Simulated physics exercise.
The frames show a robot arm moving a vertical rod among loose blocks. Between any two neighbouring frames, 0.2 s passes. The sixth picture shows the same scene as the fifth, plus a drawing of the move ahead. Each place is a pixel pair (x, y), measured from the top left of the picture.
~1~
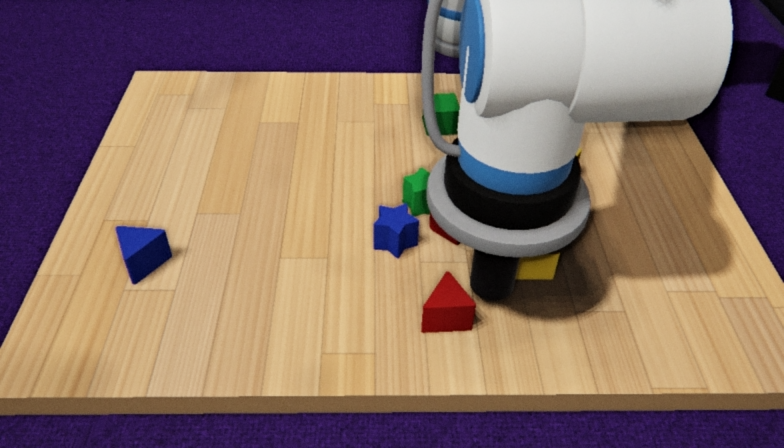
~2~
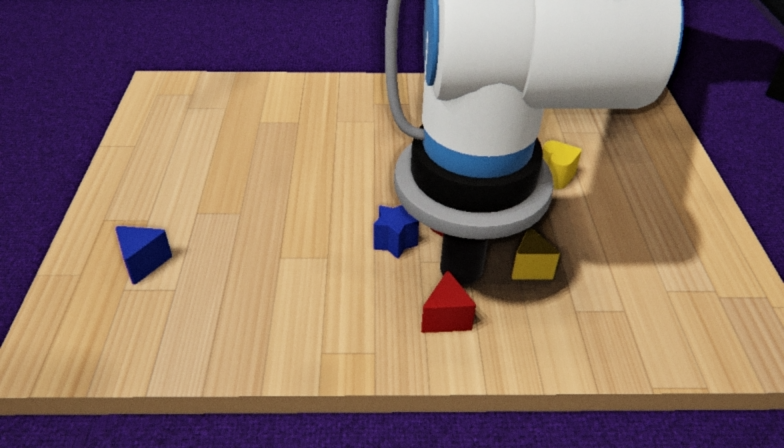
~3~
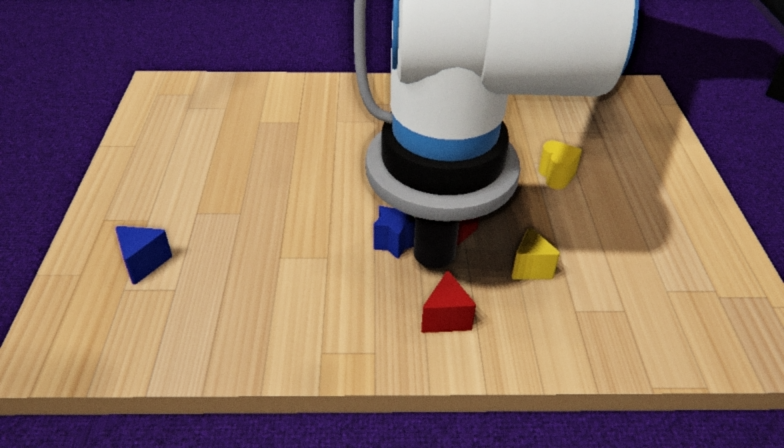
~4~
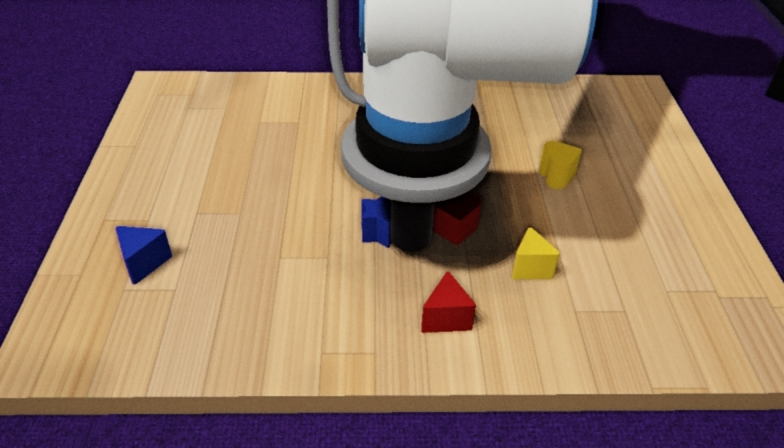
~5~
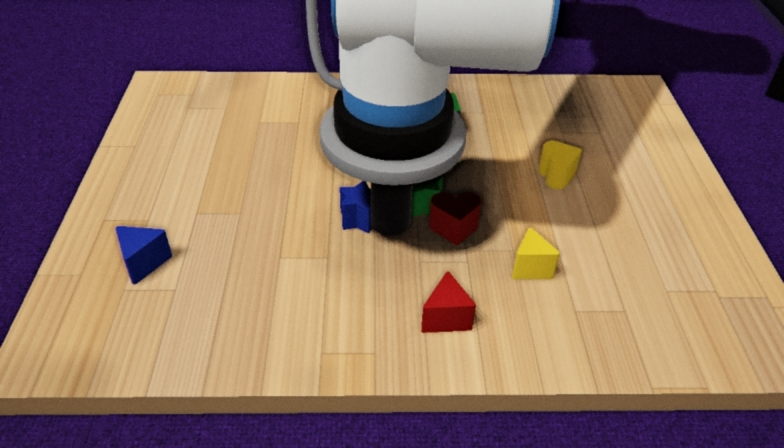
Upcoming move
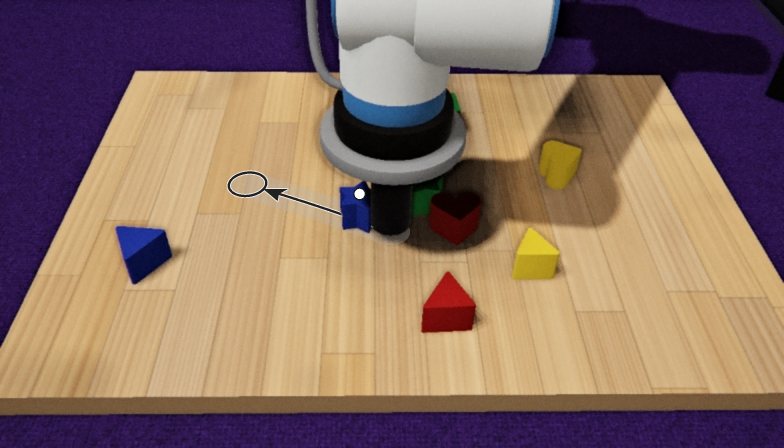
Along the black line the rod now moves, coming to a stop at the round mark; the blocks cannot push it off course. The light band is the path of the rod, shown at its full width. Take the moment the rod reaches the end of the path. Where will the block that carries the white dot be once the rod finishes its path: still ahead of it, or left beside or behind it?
I expect it to be in front.
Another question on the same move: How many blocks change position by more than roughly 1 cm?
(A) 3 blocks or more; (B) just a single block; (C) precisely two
B - just a single block.
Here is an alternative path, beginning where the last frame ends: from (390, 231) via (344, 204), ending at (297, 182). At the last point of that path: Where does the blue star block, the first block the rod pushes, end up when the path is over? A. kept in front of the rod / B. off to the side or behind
The answer is A.
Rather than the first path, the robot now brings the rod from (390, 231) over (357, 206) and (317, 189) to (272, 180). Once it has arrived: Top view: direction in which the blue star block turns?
Spins counterclockwise.
Drawn move, from (390, 231) to (248, 184); the dot is on the blue star block.
What follows on the original path. One third of the way, rod (340, 205); blue star block (310, 177).
Two thirds of the way, rod (292, 190); blue star block (263, 162).
At the end, rod (246, 175); blue star block (218, 148); green star block still.
